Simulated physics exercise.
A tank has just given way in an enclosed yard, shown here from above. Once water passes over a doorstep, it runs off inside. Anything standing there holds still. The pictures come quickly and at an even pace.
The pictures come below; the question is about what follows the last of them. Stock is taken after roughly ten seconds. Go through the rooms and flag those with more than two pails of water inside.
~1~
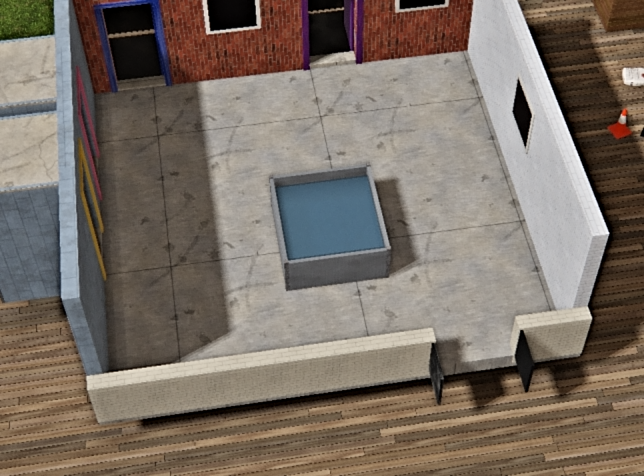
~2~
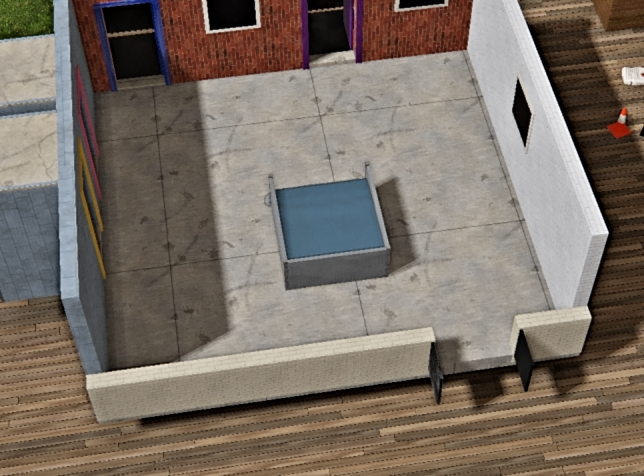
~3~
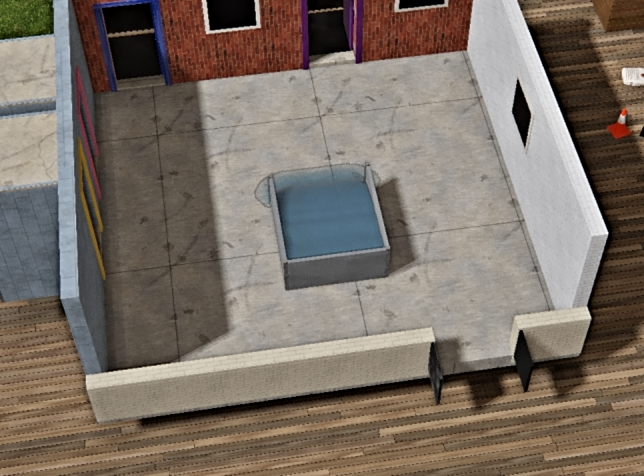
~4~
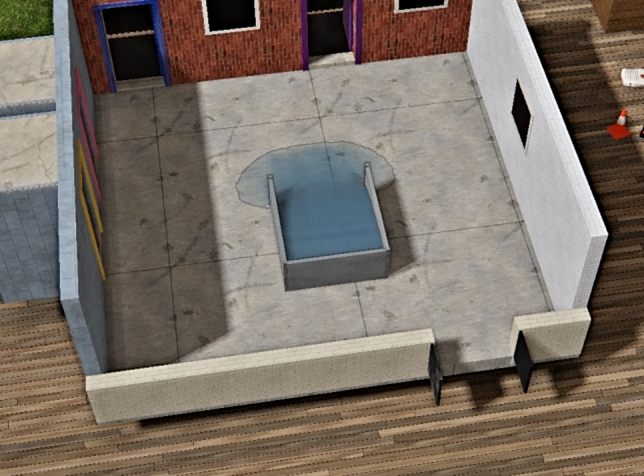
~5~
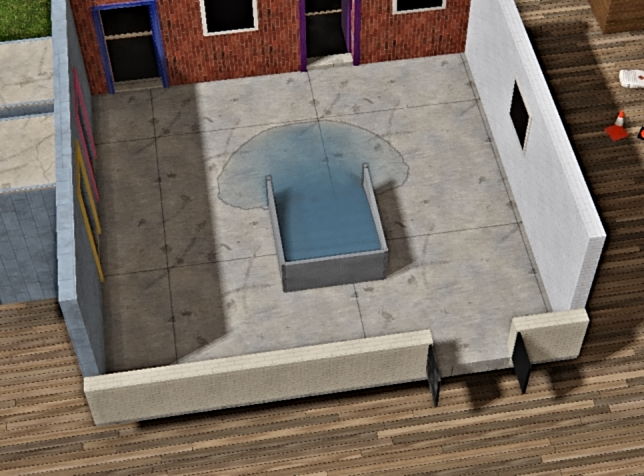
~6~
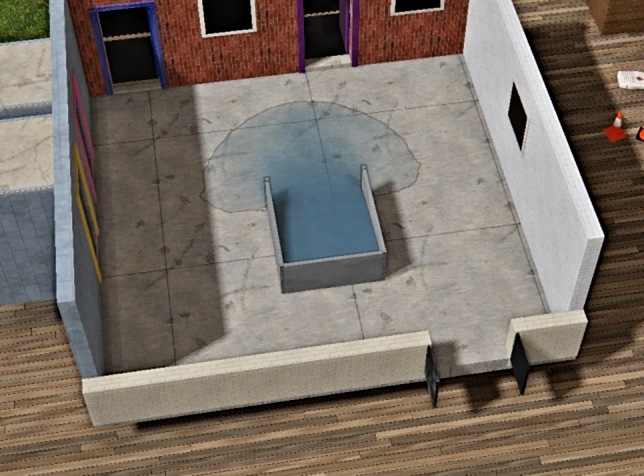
One by one: The purple door swallows too much water; the yellow door swallows an okay amount of water; the blue door swallows too much water; the pink door swallows an okay amount of water.
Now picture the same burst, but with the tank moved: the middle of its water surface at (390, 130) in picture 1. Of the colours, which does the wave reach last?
The yellow one.
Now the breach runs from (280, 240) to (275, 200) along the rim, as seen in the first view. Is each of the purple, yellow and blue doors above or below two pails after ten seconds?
Going door by door, purple falls below the limit, then yellow overflows, then blue overflows.
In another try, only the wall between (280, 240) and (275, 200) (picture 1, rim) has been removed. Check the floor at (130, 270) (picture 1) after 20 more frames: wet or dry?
Verdict: Flooded.
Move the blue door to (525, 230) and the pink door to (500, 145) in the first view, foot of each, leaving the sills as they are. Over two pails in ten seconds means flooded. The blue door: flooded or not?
Blue door: Falls short.
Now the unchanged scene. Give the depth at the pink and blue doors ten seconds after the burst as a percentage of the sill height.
Approx. 40 % followed by 80 %.
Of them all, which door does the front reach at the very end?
That would be the one in yellow.
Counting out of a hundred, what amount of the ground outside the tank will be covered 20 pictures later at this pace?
My guess is around 40 in a hundred.
A moment on, water covers 30 % of the floor; the purple door under two buckets in, the yellow door not reached, the blue door not reached, the pink door not reached.
Next, water covers 35 % of the floor; the purple door far over two buckets in, the yellow door not reached, the blue door wet at the sill, nothing in, the pink door not reached.
Then, water covers 40 % of the floor; the purple door far over two buckets in, the yellow door not reached, the blue door under two buckets in, the pink door wet at the sill, nothing in.
Later, water covers 75 % of the floor; the purple door far over two buckets in, the yellow door wet at the sill, nothing in, the blue door over two buckets in, the pink door under two buckets in.
In the end, water covers 95 % of the floor; the purple door far over two buckets in, the yellow door wet at the sill, nothing in, the blue door over two buckets in, the pink door under two buckets in.
